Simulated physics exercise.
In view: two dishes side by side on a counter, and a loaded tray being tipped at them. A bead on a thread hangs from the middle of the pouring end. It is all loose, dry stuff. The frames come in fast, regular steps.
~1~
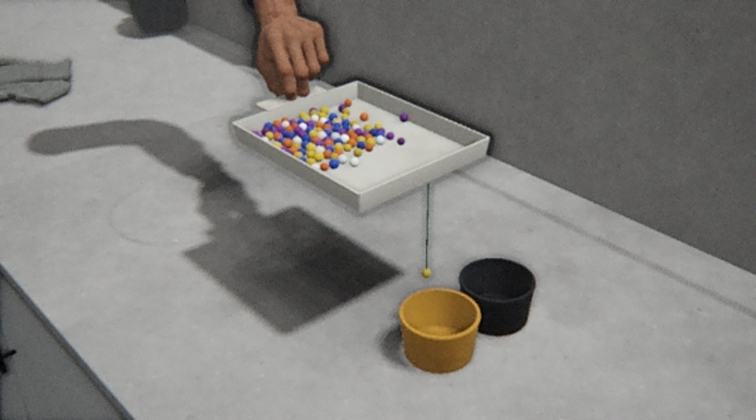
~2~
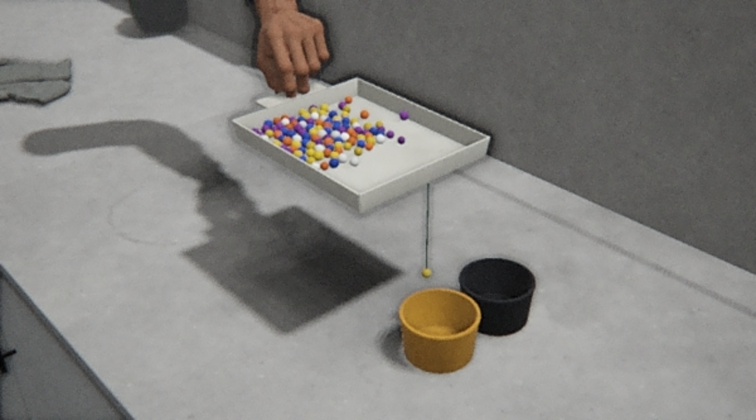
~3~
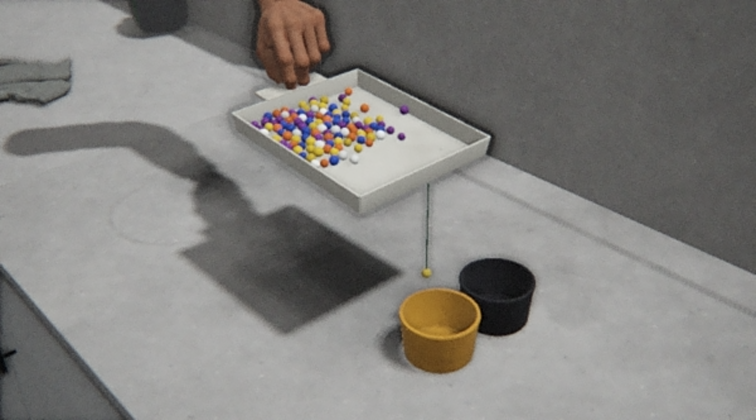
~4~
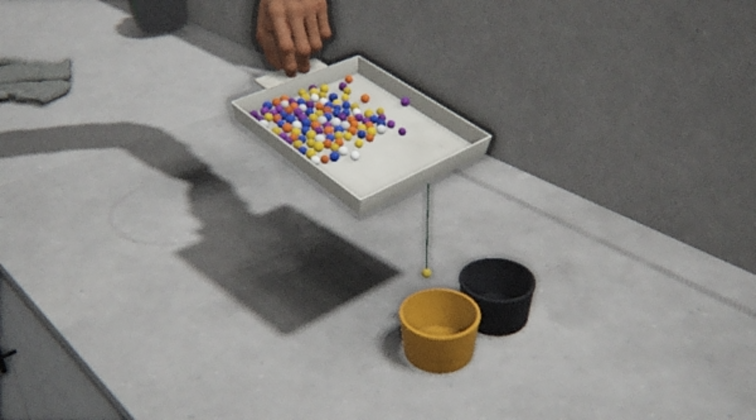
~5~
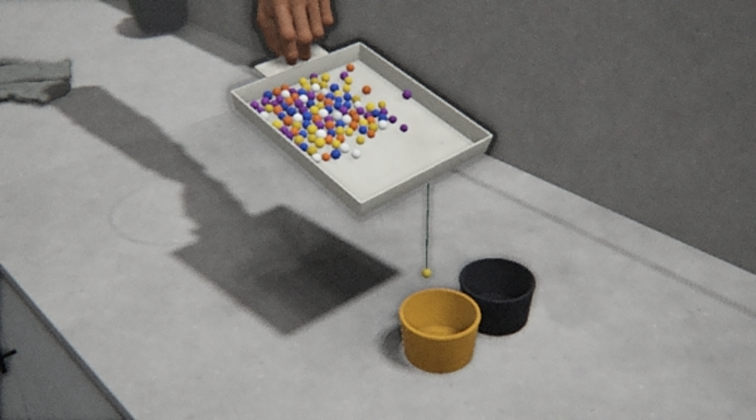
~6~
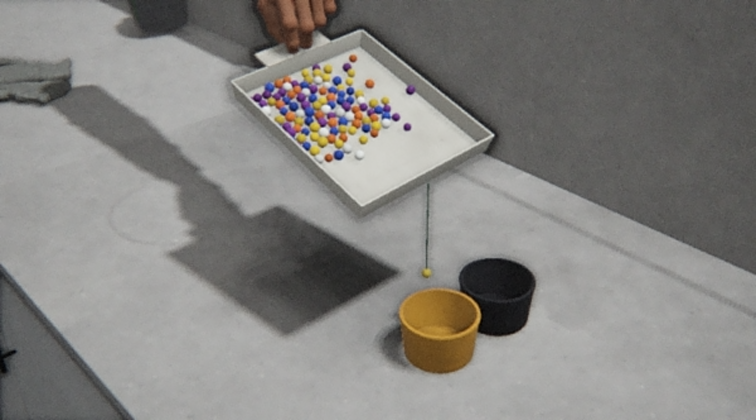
At the start, a hand holds a white tray of colourful beads nearly level above a grey counter, with an orange dish and a black dish below. The hand then raises the back of the tray, gradually steepening its slant toward the dishes, while the beads shift slightly inside.
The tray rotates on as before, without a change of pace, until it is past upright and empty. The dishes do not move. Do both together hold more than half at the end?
In the dishes lies less than half of it.
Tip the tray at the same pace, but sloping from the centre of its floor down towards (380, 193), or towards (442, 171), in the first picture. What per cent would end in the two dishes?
In turn 10 and 70 in a hundred.
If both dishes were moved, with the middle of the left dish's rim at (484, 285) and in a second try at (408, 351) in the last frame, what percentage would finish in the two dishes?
In turn 0 and 50 in a hundred.
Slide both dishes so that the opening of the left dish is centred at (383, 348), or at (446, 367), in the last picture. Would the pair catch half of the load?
At the first place most of it, at the second less than half.
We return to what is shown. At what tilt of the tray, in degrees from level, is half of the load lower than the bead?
Around 105° of tilt.
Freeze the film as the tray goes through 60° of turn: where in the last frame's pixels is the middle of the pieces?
Around (386, 178).
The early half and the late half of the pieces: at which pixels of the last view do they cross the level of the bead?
The first part at (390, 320); the rest at (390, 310).
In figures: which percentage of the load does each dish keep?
For the left dish some 20 %, for the right dish some 0 %.
Shortly afterwards, tray tipped steeply; all but a few on the tray; only a few in the left dish; only a few outside both; only a few in the air.
Next, tray tipped right over; near two thirds on the tray; only a few in the left dish; a little outside both; near a quarter in the air.
Some moments later, tray tipped past a quarter turn; near a quarter in the left dish; only a few in the right dish; the bulk outside both.
In the end, tray tipped past a quarter turn; near a quarter in the left dish; only a few in the right dish; the bulk outside both.
